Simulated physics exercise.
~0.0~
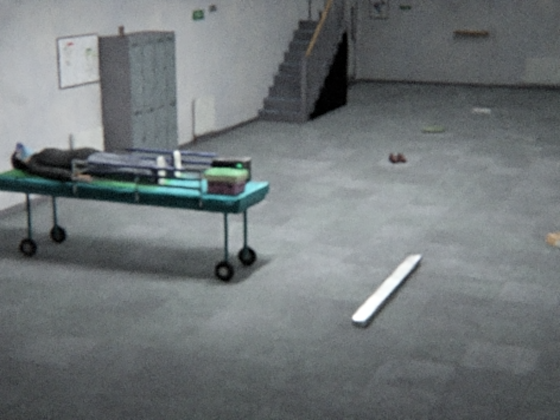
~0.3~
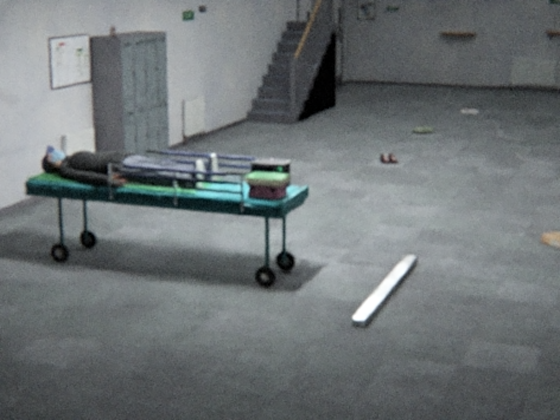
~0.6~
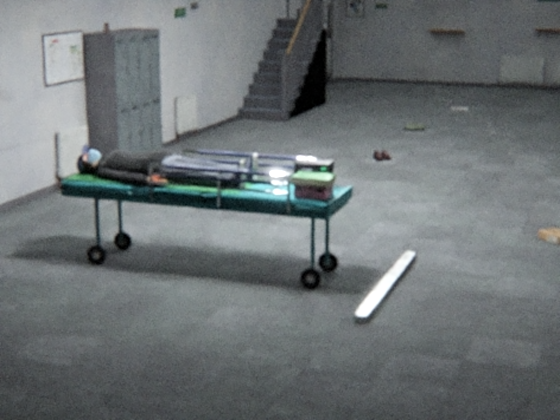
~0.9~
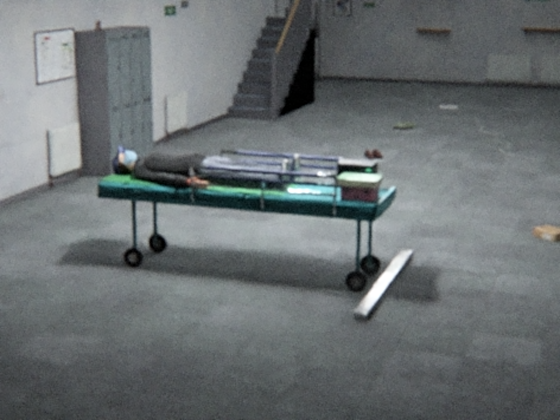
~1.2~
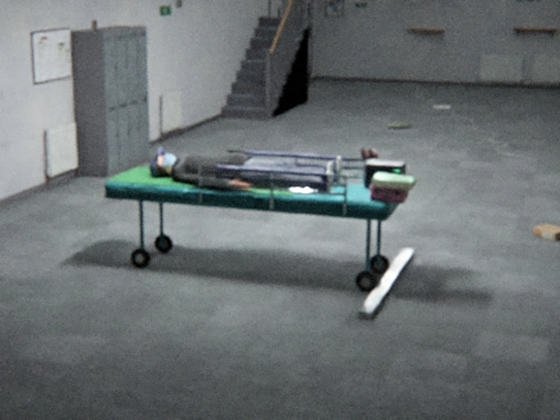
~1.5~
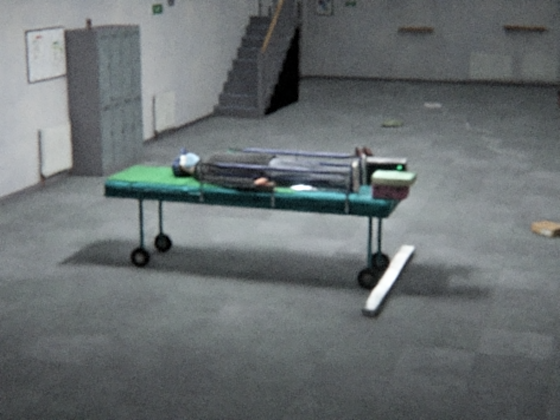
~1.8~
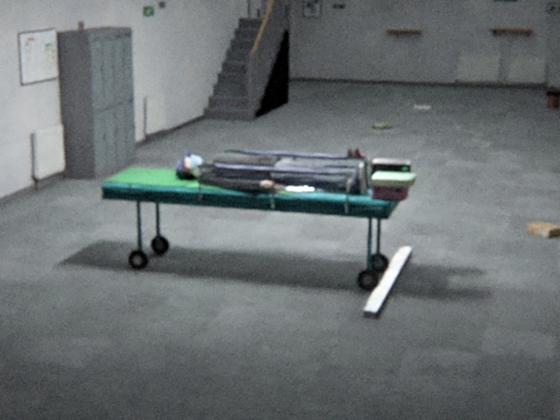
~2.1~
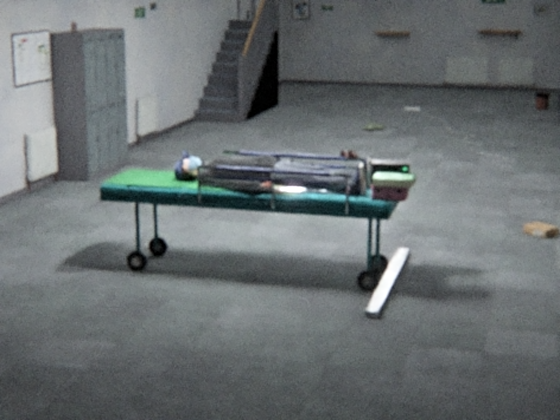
The footage shows a person lying on a wheeled gurney with a green top as it rolls right and stops against a white bar on the floor. The person slides further toward the foot end and comes to rest, while the items piled there stay on.
